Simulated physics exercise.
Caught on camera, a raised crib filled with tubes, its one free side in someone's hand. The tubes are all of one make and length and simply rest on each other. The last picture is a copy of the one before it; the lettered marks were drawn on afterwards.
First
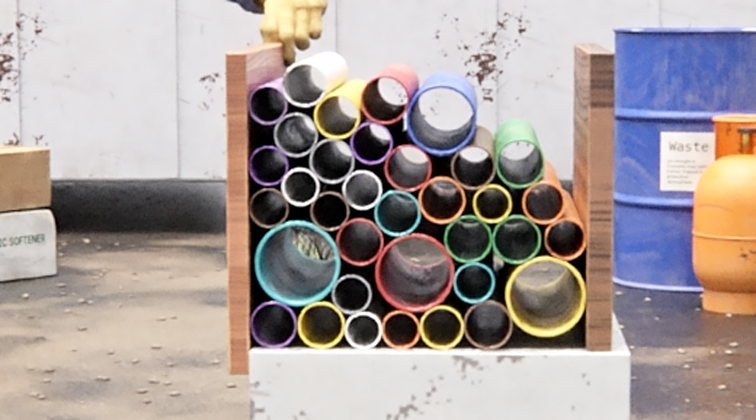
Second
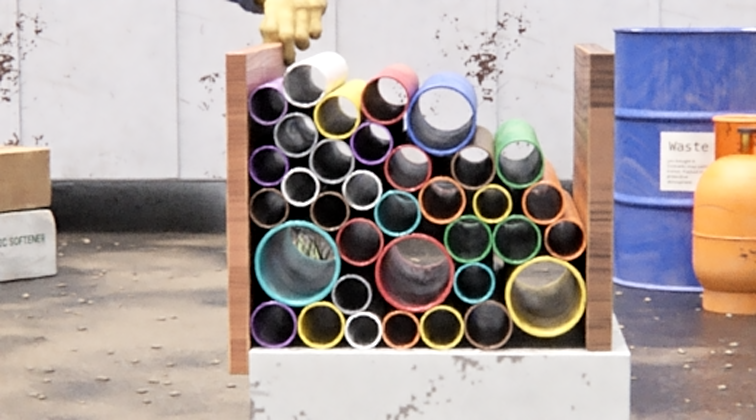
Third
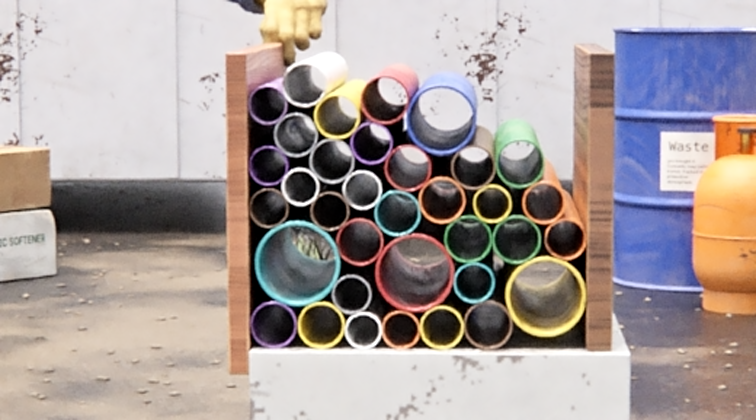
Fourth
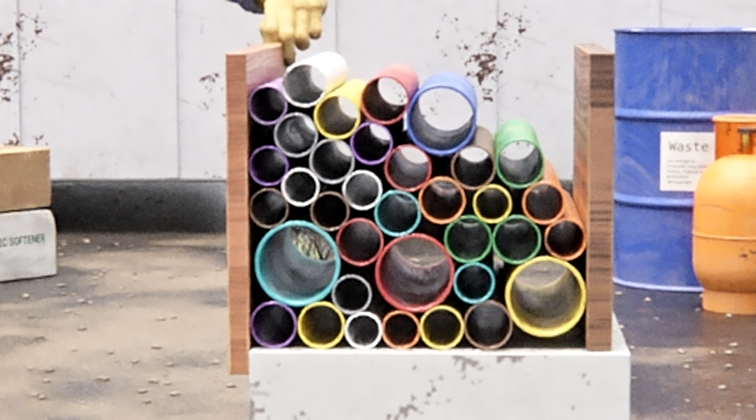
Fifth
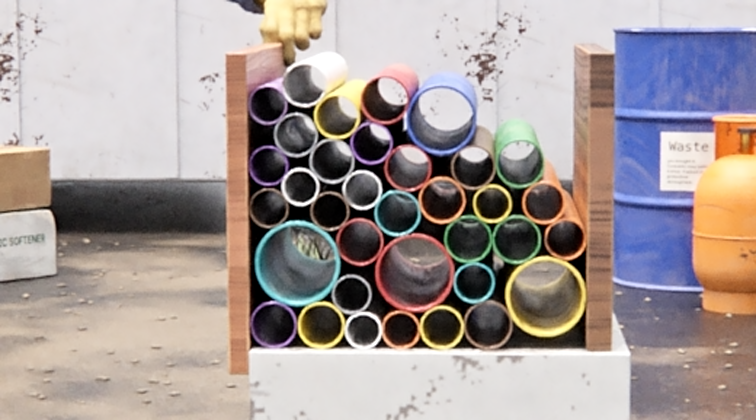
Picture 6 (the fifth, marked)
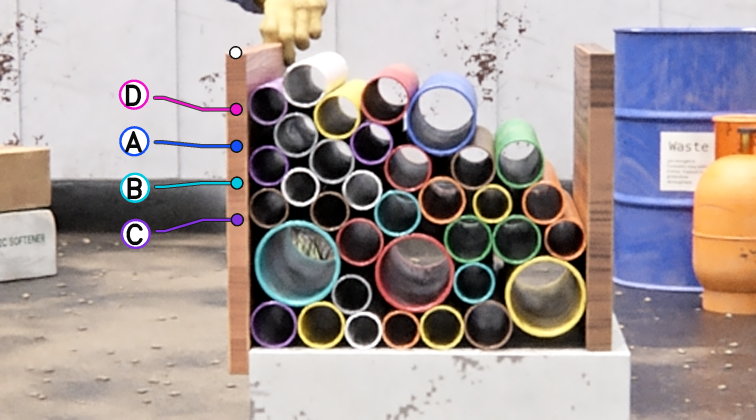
A gloved hand stays still at the top left of a crib of motionless coloured tubes.
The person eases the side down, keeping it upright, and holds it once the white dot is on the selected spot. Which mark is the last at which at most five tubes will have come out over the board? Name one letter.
The lowest mark that will do is C.
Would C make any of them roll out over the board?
Yes.
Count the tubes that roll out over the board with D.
It comes to none.
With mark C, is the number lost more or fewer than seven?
Fewer than seven.
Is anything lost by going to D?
At D: No.
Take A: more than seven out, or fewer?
Fewer than seven.
On the marked copy, A at (236, 146); B at (237, 183); C at (237, 219); D at (236, 109); the white dot at (236, 53).
Following C. Soon after the start, top of the board (248, 126).
Later, top of the board (249, 212).
In the end, top of the board (249, 218), three out over the board.
As for the rest, A none out over the board; B two out over the board; D none out over the board.
